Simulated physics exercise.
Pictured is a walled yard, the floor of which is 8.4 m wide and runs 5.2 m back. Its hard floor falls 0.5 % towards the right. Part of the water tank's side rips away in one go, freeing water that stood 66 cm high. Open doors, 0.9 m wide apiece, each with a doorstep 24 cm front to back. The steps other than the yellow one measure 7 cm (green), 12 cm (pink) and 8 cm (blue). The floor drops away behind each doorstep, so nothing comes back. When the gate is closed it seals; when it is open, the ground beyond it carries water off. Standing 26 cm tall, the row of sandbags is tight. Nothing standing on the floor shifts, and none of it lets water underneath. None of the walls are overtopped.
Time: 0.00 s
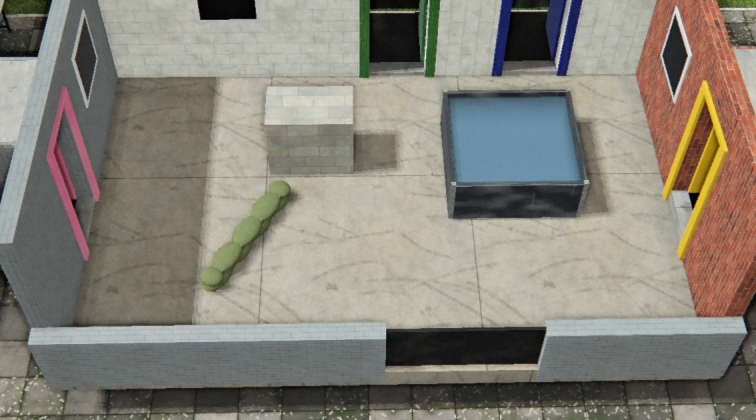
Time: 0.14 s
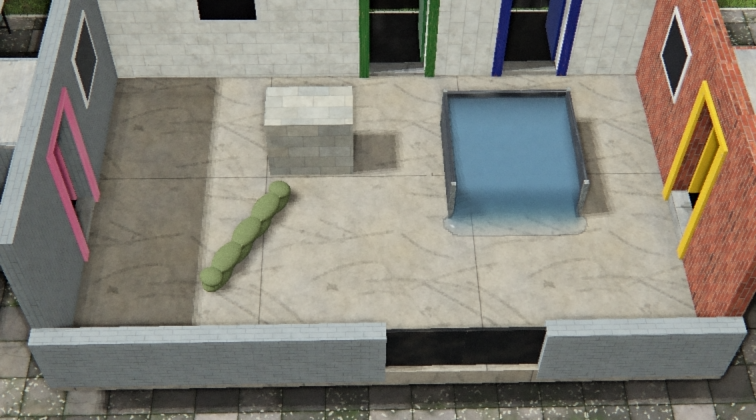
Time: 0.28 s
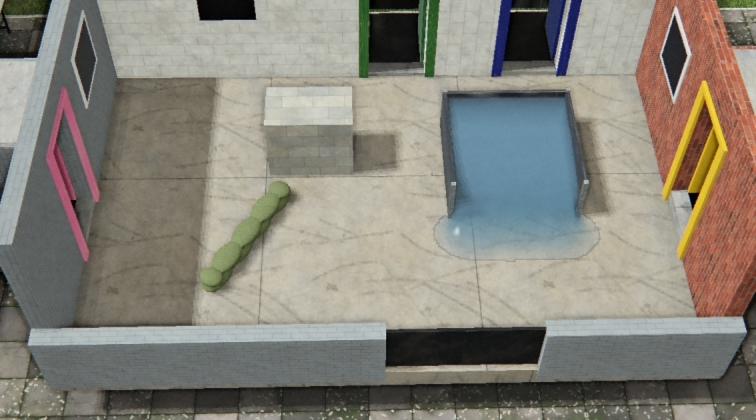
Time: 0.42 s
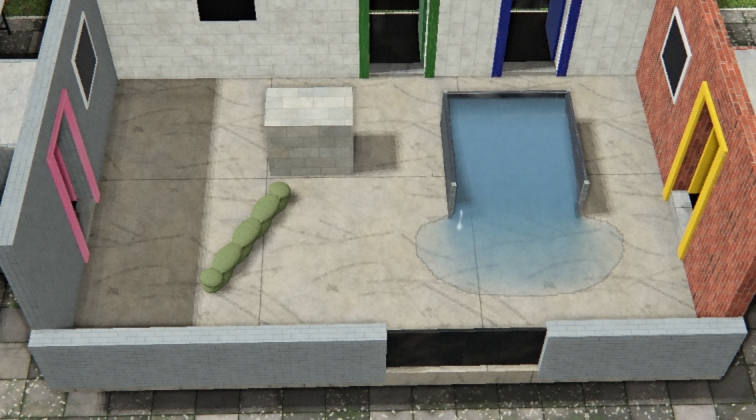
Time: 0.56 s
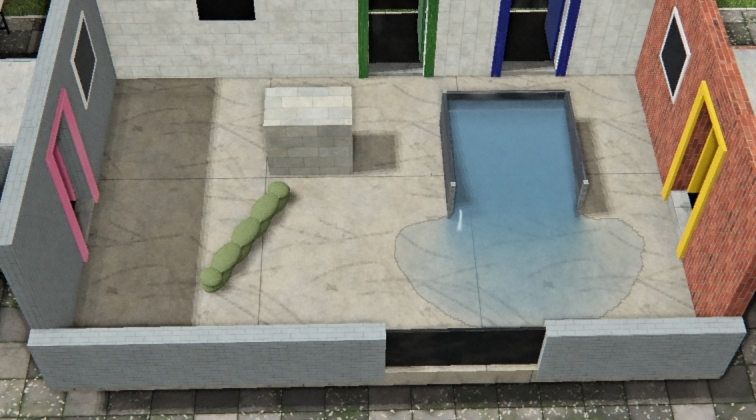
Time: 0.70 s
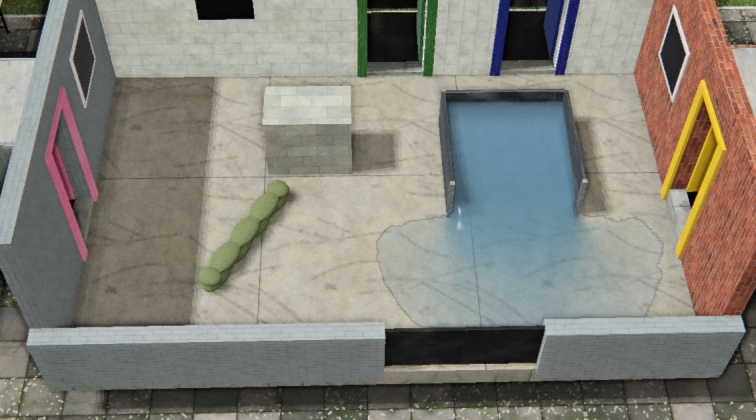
Water pours from the opened front side of a dark-walled tank in a walled yard and spreads across the pale floor in a widening, rounded sheet toward the low front wall, while the block and green hedge stay still.
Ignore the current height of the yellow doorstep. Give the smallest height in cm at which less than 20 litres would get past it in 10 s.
Close to 6.5 cm is just enough.
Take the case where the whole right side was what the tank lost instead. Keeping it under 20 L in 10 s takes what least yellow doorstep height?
That way, roughly 28 cm.
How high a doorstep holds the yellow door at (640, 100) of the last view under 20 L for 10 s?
It needs about 12.0 cm.
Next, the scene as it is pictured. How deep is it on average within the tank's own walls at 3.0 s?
About 12 cm.
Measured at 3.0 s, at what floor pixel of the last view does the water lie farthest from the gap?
Around pixel (66, 360).
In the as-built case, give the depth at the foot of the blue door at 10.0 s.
It works out to about 5.5 centimetres deep.
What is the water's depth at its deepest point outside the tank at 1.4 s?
I'd estimate roughly 40 cm.
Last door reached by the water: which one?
The answer is the green door.
After 1.4 s water covers 25 % of the floor, deepest (40 cm) near (534, 352); 2 cm at the yellow door, 0 litres in over its 25 cm doorstep.
After 3.0 s water covers 40 % of the floor, deepest (30 cm) near (696, 350); 11 cm at the yellow door, 0 litres in over its 25 cm doorstep.
After 10.0 s water covers 95 % of the floor, deepest (10 cm) near (172, 83); 6 cm at the yellow door, 0 litres in over its 25 cm doorstep.
At the yellow door as built, the water arrived by 1.2 s and peaked near 11 cm at 2.8 s.
Run again over the same 10 s with other heights there, 25 litres in over 6 cm, 16 litres over 7 cm. The limit of 20 litres is kept from about 6.5 cm up.
